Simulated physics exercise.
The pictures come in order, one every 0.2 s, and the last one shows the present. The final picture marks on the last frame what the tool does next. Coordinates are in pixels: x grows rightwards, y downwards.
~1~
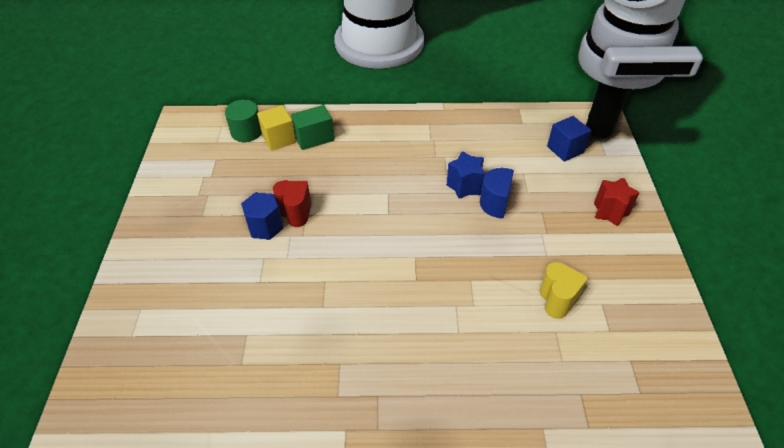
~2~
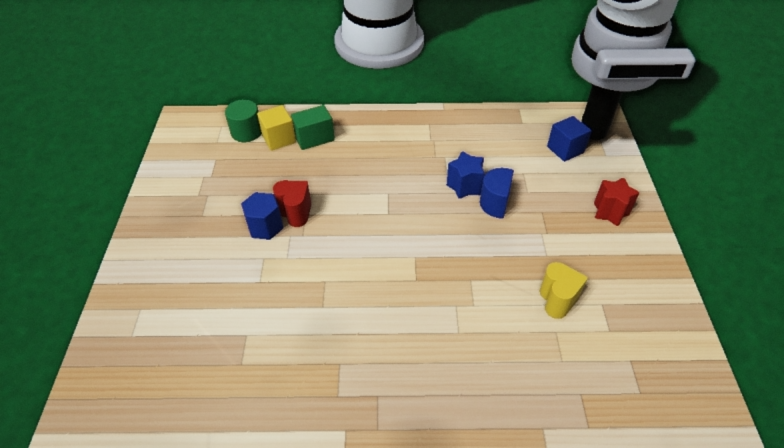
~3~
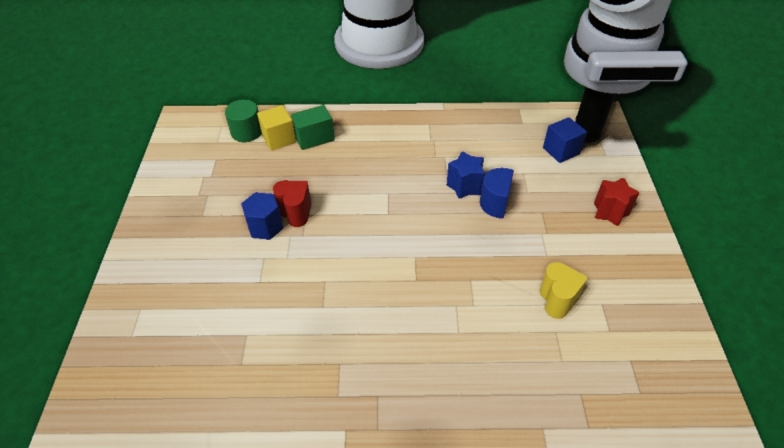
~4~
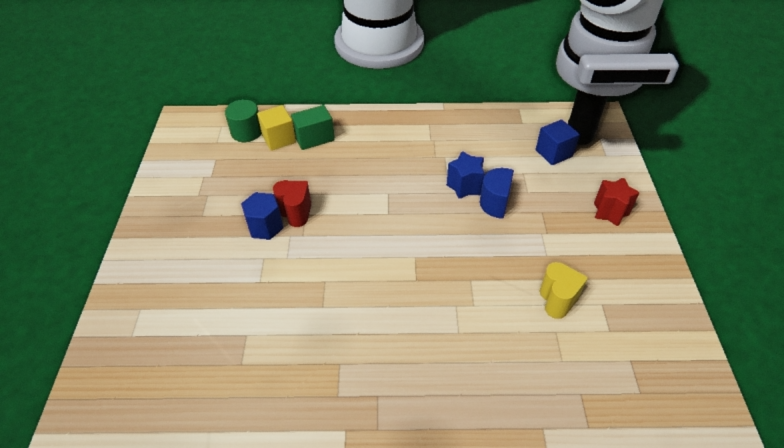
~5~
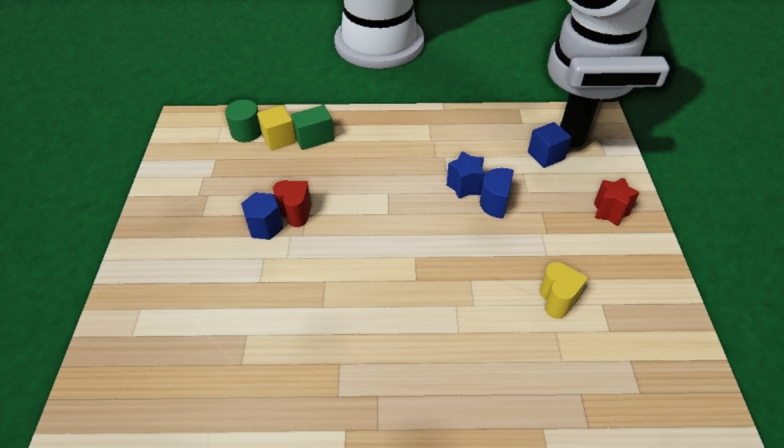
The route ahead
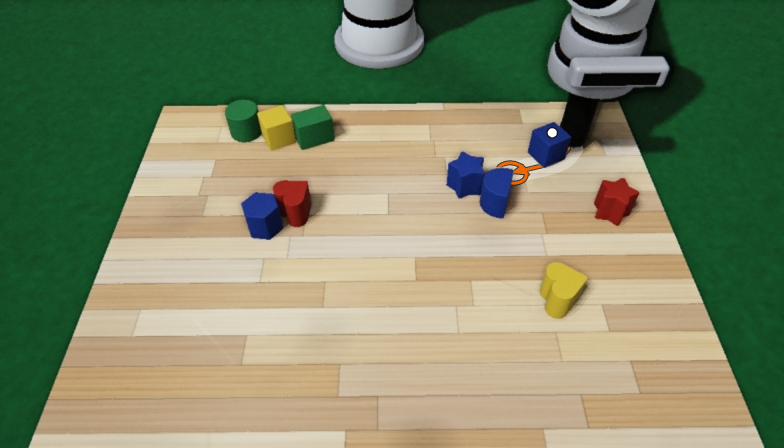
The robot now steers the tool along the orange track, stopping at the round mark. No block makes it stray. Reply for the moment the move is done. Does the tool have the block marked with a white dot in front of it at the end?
I believe so.
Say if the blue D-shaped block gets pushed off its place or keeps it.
It stays.
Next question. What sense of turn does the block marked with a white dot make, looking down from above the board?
It twists clockwise.
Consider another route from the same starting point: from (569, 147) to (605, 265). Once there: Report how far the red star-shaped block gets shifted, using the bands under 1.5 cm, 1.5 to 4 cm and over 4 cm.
The answer is 1.5 to 4 cm.
Path on the board, from (569, 147) over (557, 161) and (535, 167) to (512, 173); the dot is on the blue square.
What follows on the original path. Halfway along, tool at (548, 157); blue square at (523, 145), turned 35° clockwise.
At the end, tool at (514, 165); blue star-shaped block at (460, 165), turned 15° anticlockwise; blue D-shaped block in place; blue square at (488, 154), turned 25° clockwise.
